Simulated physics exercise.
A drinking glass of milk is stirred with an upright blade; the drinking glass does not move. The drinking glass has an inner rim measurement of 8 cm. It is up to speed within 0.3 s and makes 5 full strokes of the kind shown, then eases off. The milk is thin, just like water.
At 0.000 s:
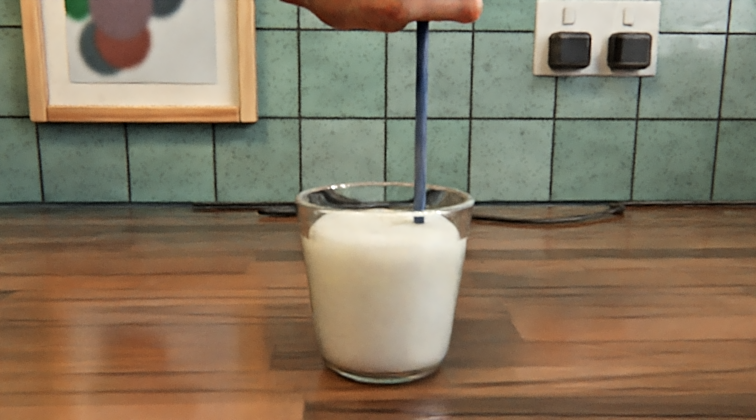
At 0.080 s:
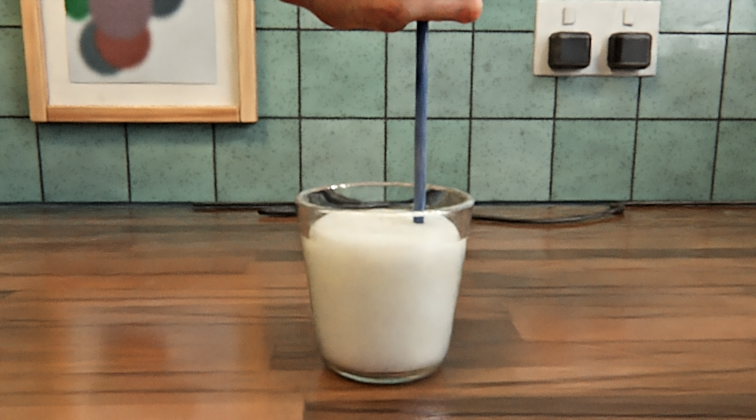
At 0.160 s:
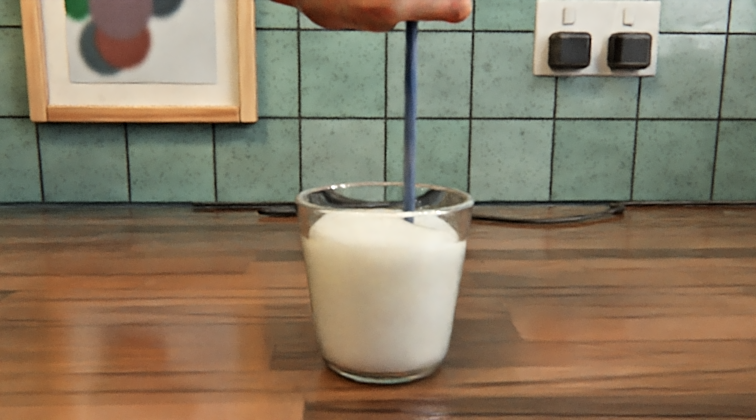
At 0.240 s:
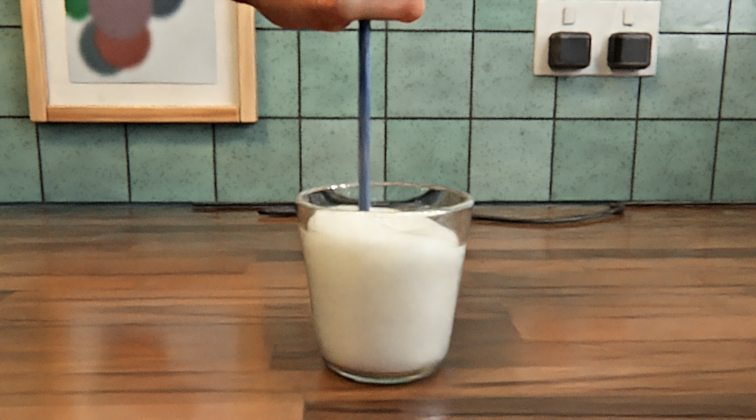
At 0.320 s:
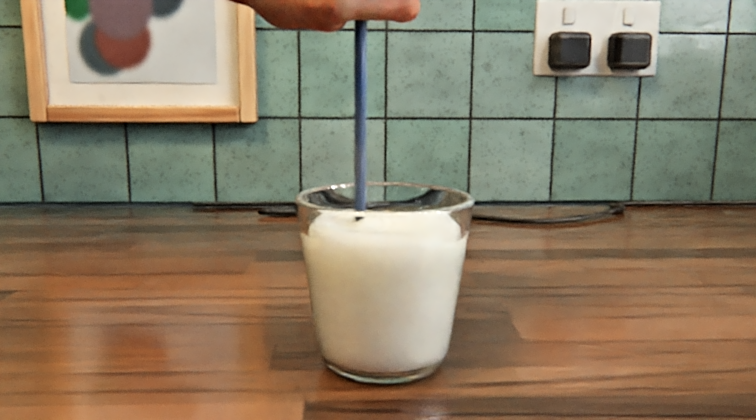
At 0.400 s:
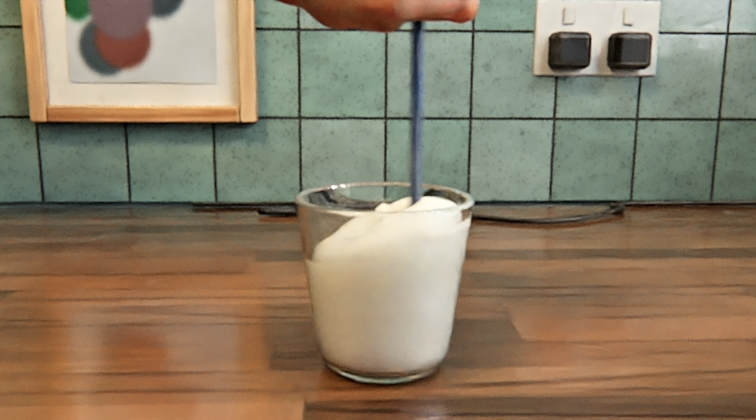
On a wooden kitchen counter, a hand moving a blue upright stirrer left then right through a glass of milk, tilting the surface.
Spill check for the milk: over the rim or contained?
It ends up with liquid outside.
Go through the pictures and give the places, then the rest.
In the first picture, the stem is at (422, 72); surface from (308, 225) to (460, 226); the rim runs from (299, 201) to (469, 201).
In the second picture, the stem is at (422, 72); surface from (307, 226) to (461, 225).
In the third picture, the stem is at (411, 72); surface from (306, 224) to (460, 230).
In the fourth picture, the stem is at (364, 72); surface from (305, 217) to (458, 232).
In the fifth picture, the stem is at (360, 72); surface from (307, 222) to (462, 222).
In the sixth picture, the stem is at (417, 72); surface from (310, 239) to (465, 203).
By 0.72 s 1 ml is over the rim.
By 1.04 s 4 ml is over the rim.
By 1.37 s 5 ml is over the rim.
By 1.69 s 6 ml is over the rim.
At rest 6 ml is over the rim.
